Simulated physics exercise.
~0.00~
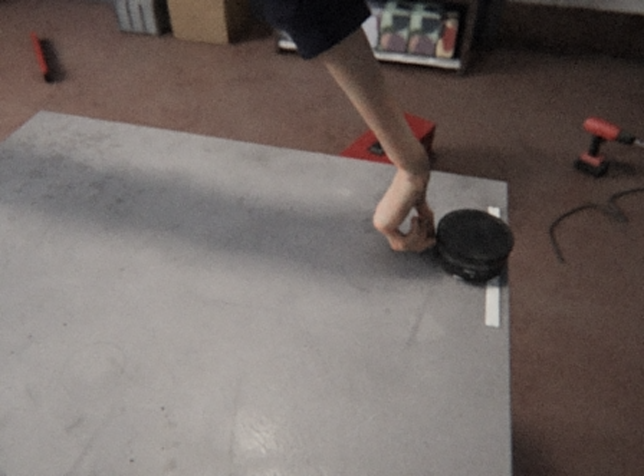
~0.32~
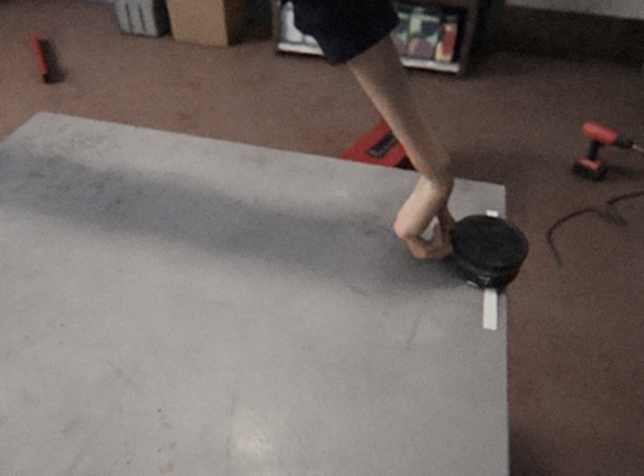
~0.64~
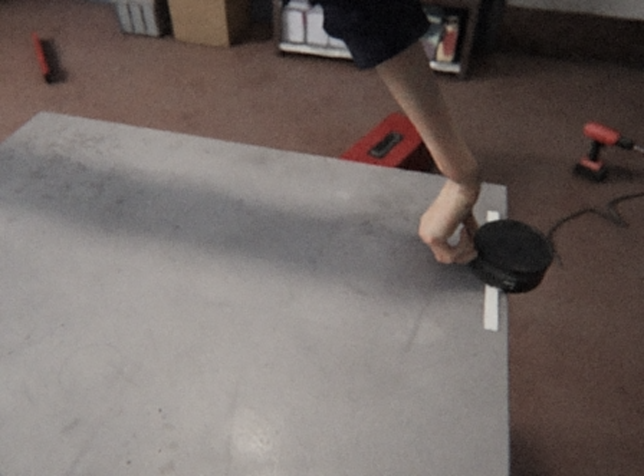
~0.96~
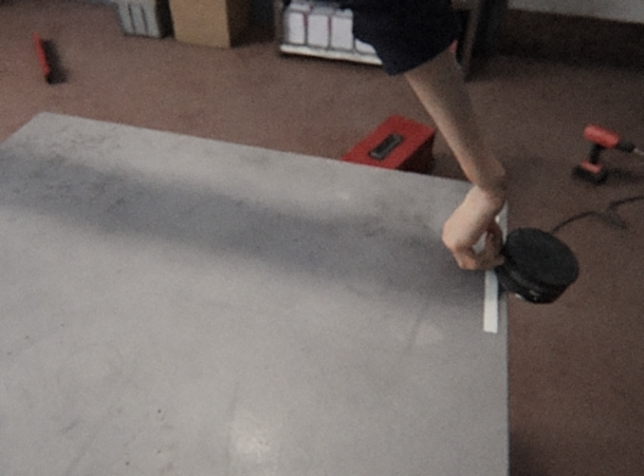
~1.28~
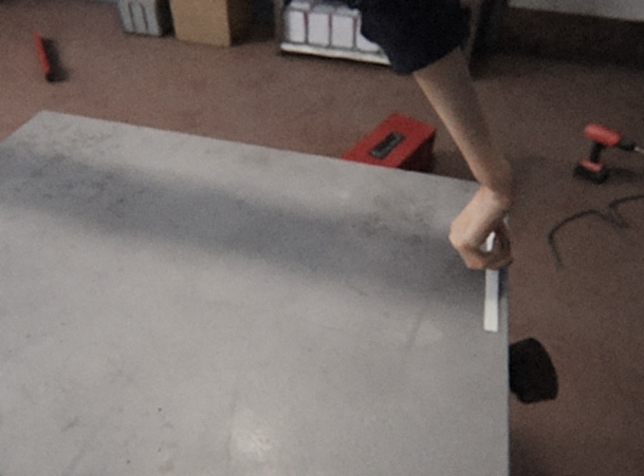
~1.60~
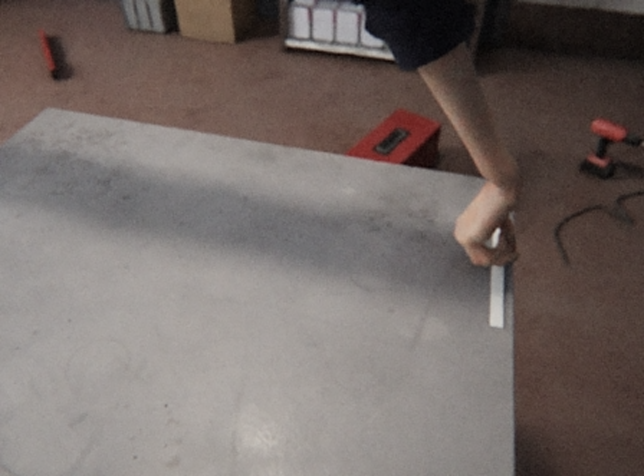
In the video, a hand pushes a round black tub rightward across a grey tabletop, past a strip of white tape at the edge. The tub tips over the side and falls out of view, while the hand stops by the tape.
